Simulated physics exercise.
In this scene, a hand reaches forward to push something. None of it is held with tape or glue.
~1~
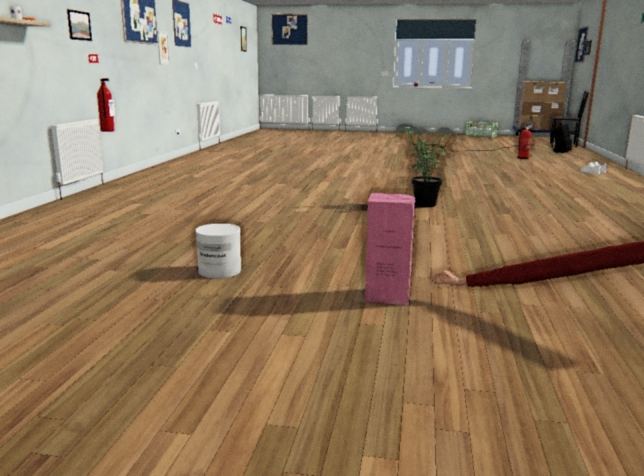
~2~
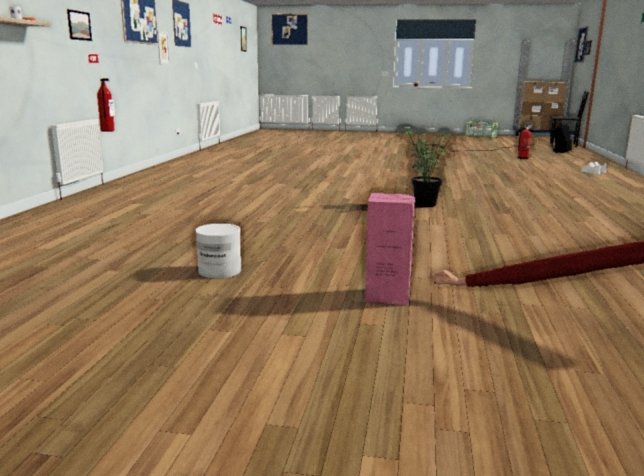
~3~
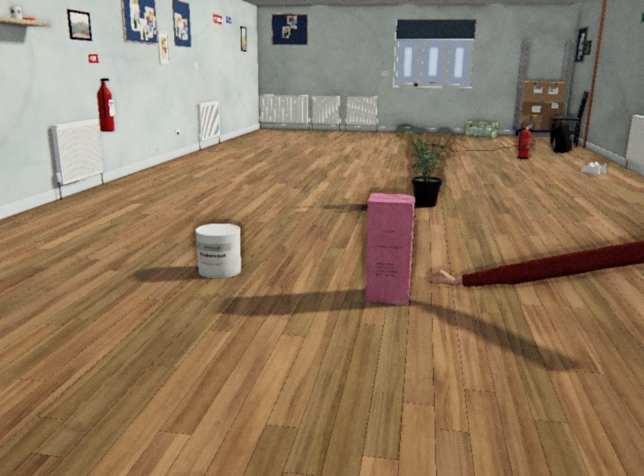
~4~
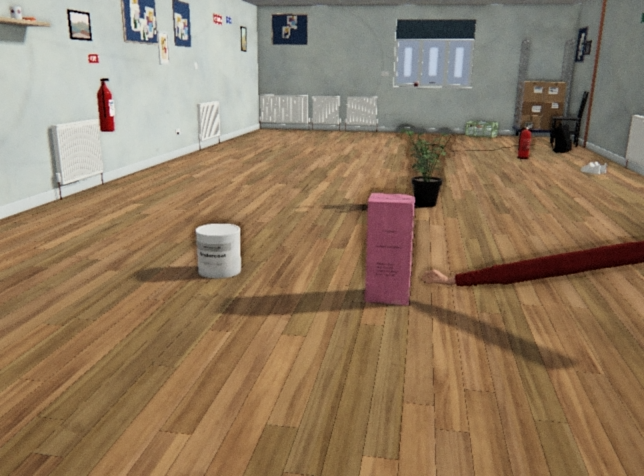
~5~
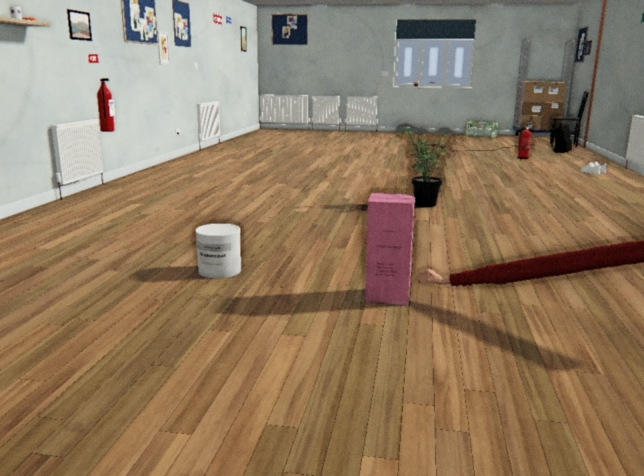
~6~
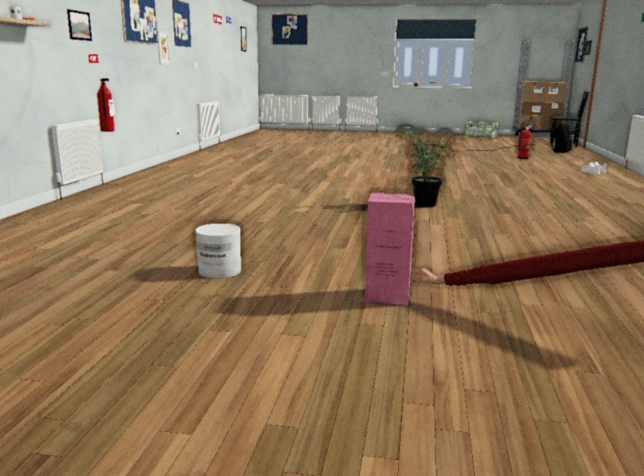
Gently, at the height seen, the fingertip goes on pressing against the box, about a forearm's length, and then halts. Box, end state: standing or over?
Watch, it keeps its footing and that's that.
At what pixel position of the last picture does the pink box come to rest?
It ends up near (327, 245).
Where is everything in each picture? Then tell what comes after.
Pink box (390, 249), in the first picture.
Pink box (390, 249), in the second picture.
Pink box (390, 249), in the third picture.
Pink box (390, 249), in the fourth picture.
Pink box (390, 249), in the fifth picture.
Pink box (390, 248), in the sixth picture.
Then, 0.40 s on from there, pink box shifted a little near (365, 247).
Then, 0.70 s on from there, pink box shifted about its own width near (346, 246).
In the end, moved from the start, pink box. At the end, from the last picture's camera, pink box near (327, 245).
